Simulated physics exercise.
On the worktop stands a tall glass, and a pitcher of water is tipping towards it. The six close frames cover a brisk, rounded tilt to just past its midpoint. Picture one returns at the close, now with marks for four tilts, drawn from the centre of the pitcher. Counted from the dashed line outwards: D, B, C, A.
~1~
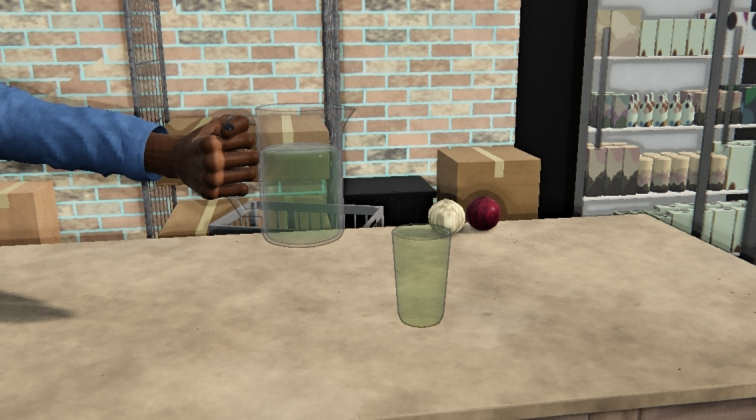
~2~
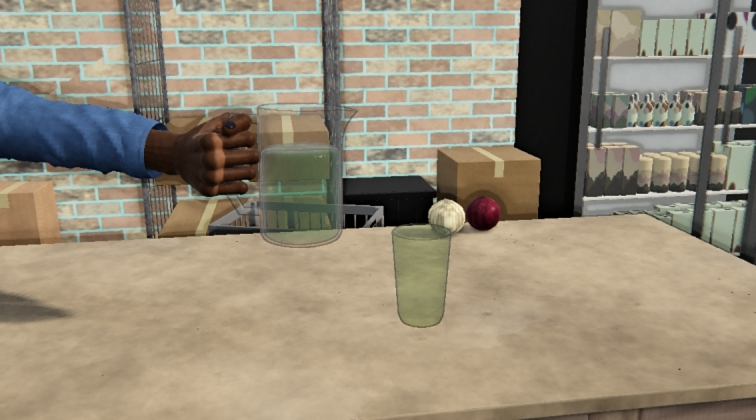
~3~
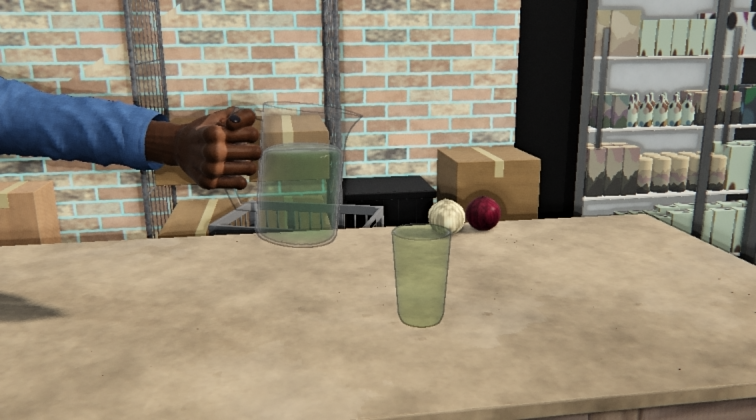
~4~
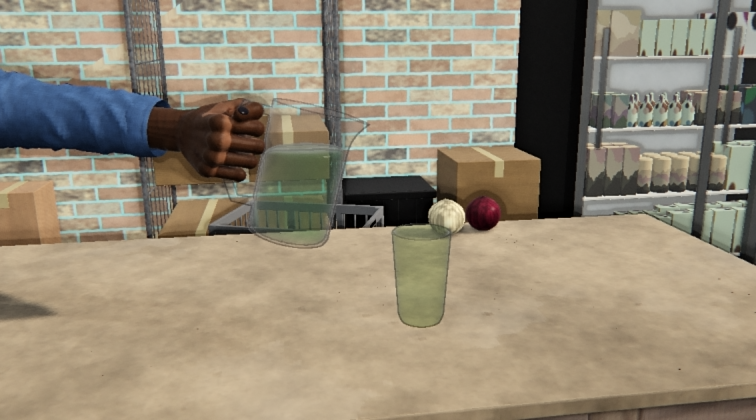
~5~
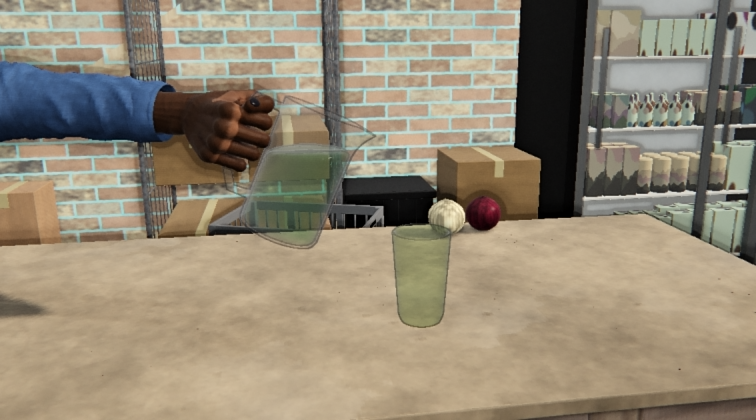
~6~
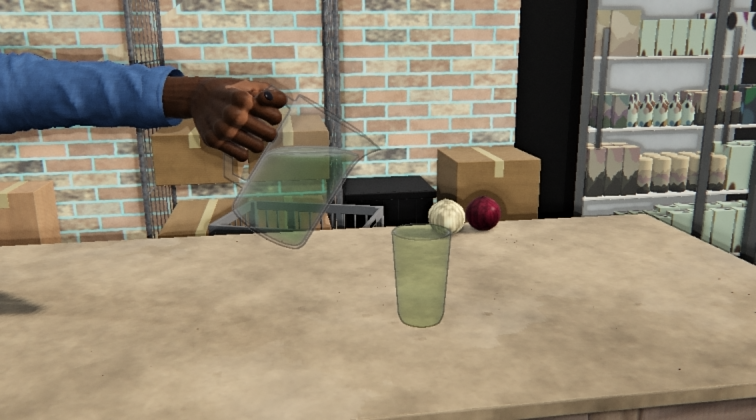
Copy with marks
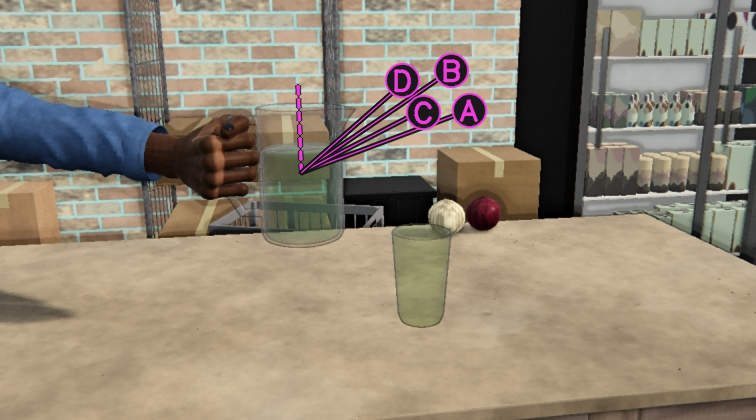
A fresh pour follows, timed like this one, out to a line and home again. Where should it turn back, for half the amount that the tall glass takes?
C works best here.
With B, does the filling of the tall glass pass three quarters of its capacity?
No.
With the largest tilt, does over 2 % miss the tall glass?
No.
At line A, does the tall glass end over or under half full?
Over.
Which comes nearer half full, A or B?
B it is.
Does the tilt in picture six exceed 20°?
Yes, it does.
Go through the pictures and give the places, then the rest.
In the first frame, upright, lip at (354, 108); rim of the tall glass round (422, 231); nothing has left yet.
In the second frame, upright, lip at (356, 110); nothing has left yet.
In the third frame, tipped about 7°, lip at (361, 115); nothing has left yet.
In the fourth frame, tipped about 14°, lip at (368, 124); nothing has left yet.
In the fifth frame, tipped about 23°, lip at (375, 135); nothing has left yet.
In the sixth frame, tipped about 33°, lip at (380, 148); nothing has left yet.
On the marked copy, A at (453, 115); B at (437, 80); C at (406, 118); D at (391, 93).
With A, the tall glass ends with about 81 % of what it can hold.
With B, the tall glass ends with about 28 % of what it can hold.
With C, the tall glass ends with about 51 % of what it can hold.
With D, the tall glass ends with about 13 % of what it can hold.
